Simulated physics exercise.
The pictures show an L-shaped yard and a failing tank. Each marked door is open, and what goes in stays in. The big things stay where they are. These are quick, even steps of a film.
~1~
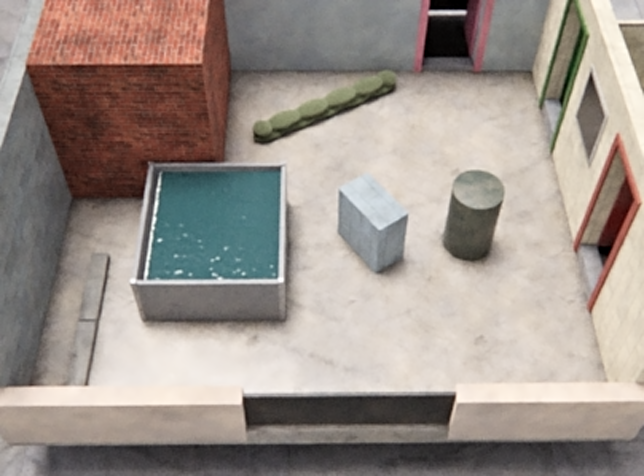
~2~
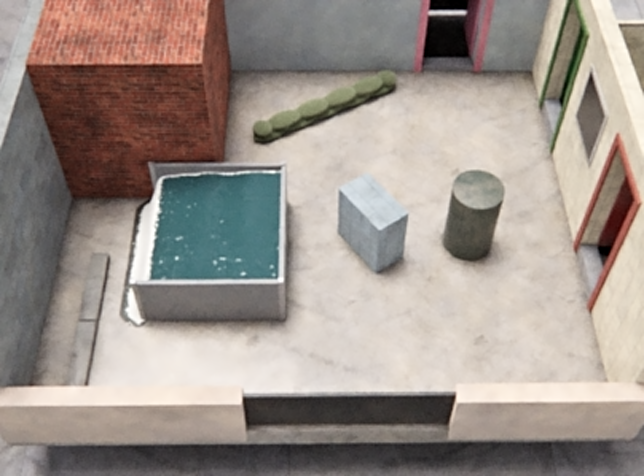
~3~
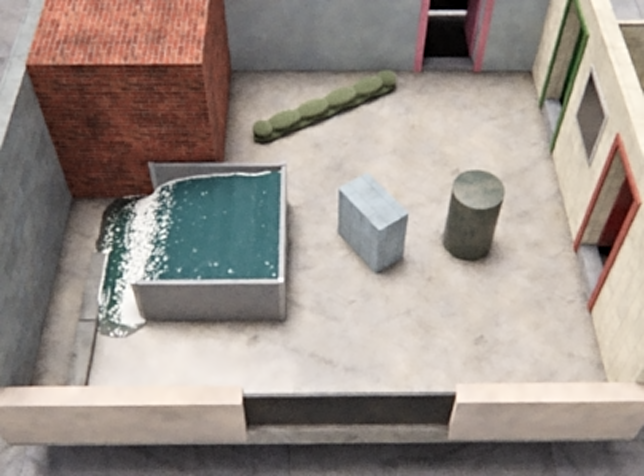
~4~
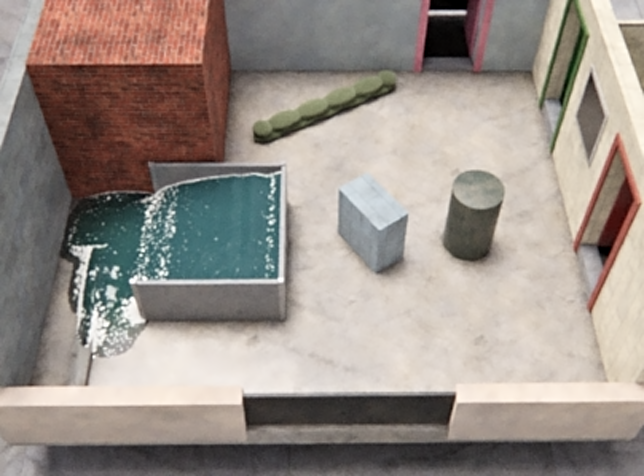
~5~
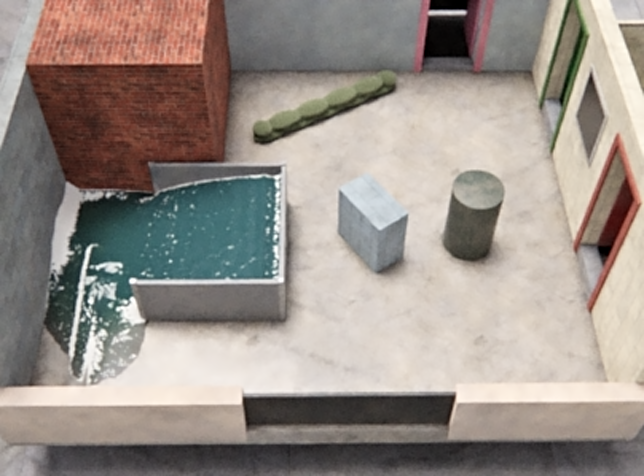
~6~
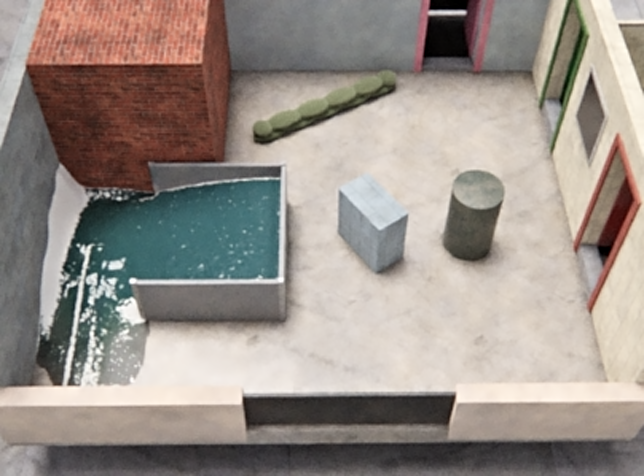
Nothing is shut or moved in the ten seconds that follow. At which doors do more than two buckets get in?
One by one: The pink door holds within the limit; the red door holds within the limit; the green door holds within the limit.
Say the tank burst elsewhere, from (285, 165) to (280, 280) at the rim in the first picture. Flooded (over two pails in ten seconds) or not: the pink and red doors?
The pink one floods, the red one lets less in.
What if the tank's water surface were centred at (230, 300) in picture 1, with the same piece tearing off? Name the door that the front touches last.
Last comes the pink-painted one.
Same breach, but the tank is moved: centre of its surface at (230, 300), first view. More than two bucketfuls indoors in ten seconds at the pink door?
Then: Pink door keeps below it.
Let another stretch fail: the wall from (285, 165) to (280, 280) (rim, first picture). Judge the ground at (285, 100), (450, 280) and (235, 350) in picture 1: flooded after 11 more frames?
As listed: Free of water, flooded, clear.
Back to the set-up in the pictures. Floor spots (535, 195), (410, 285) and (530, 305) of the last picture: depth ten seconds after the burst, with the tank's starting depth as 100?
In that order: 8, 6 and 12 per cent.
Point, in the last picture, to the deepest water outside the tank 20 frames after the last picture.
Roughly at (25, 414).
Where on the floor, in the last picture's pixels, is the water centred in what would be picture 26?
Roughly at (197, 299).
A moment on, water covers 15 % of the floor; the pink door not reached, the red door not reached, the green door not reached.
Next, water covers 20 % of the floor; the pink door not reached, the red door not reached, the green door not reached.
Then, water covers 40 % of the floor; the pink door not reached, the red door not reached, the green door not reached.
Later, water covers 60 % of the floor; the pink door not reached, the red door wet at the sill, nothing in, the green door wet at the sill, nothing in.
In the end, water covers 80 % of the floor; the pink door under two buckets in, the red door wet at the sill, nothing in, the green door wet at the sill, nothing in.
